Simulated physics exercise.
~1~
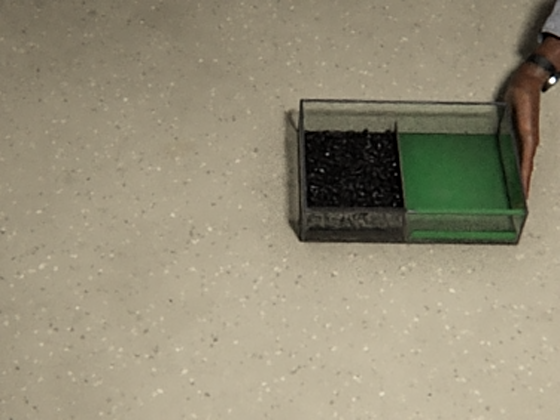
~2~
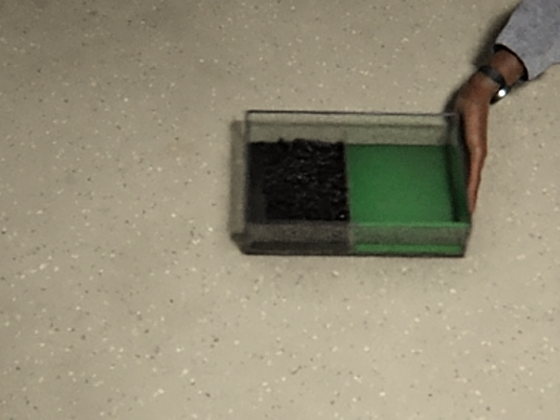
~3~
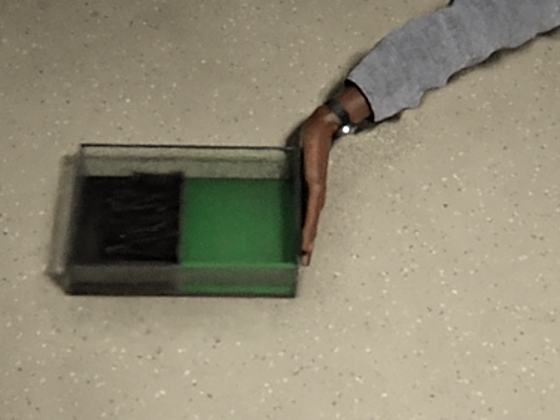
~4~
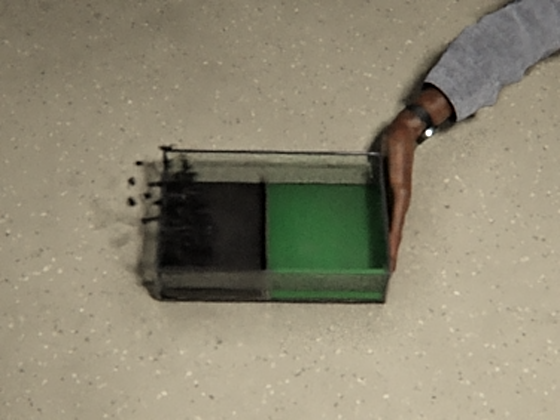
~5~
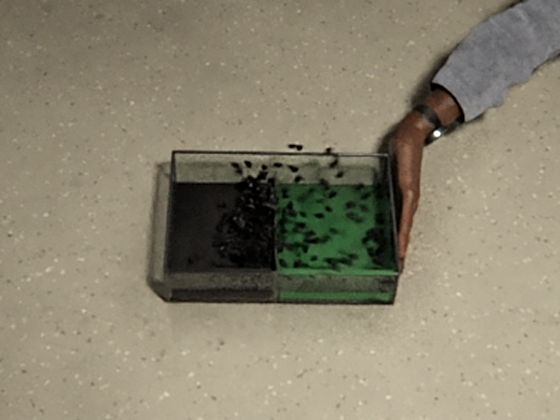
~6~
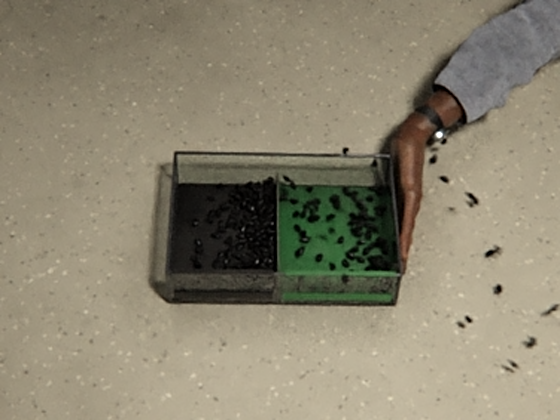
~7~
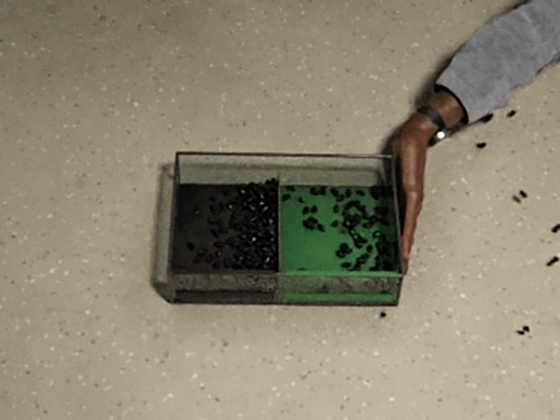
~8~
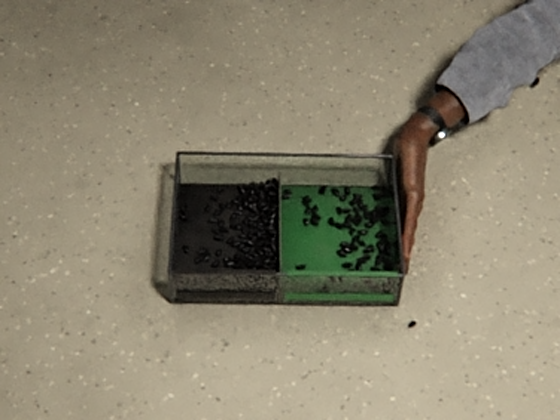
At the start, a hand in a grey sleeve holds the right end of a clear-walled tray on a speckled floor, with small black beans filling its black left compartment and the green right one empty. The hand and tray sweep left across the floor. The tray then jerks back to the right, and the beans pile up against the left wall. As it stops, many fly over the divider into the green side, and several tumble out past the hand. Finally the tray sits still, with most beans on the left and a good number scattered on the green.
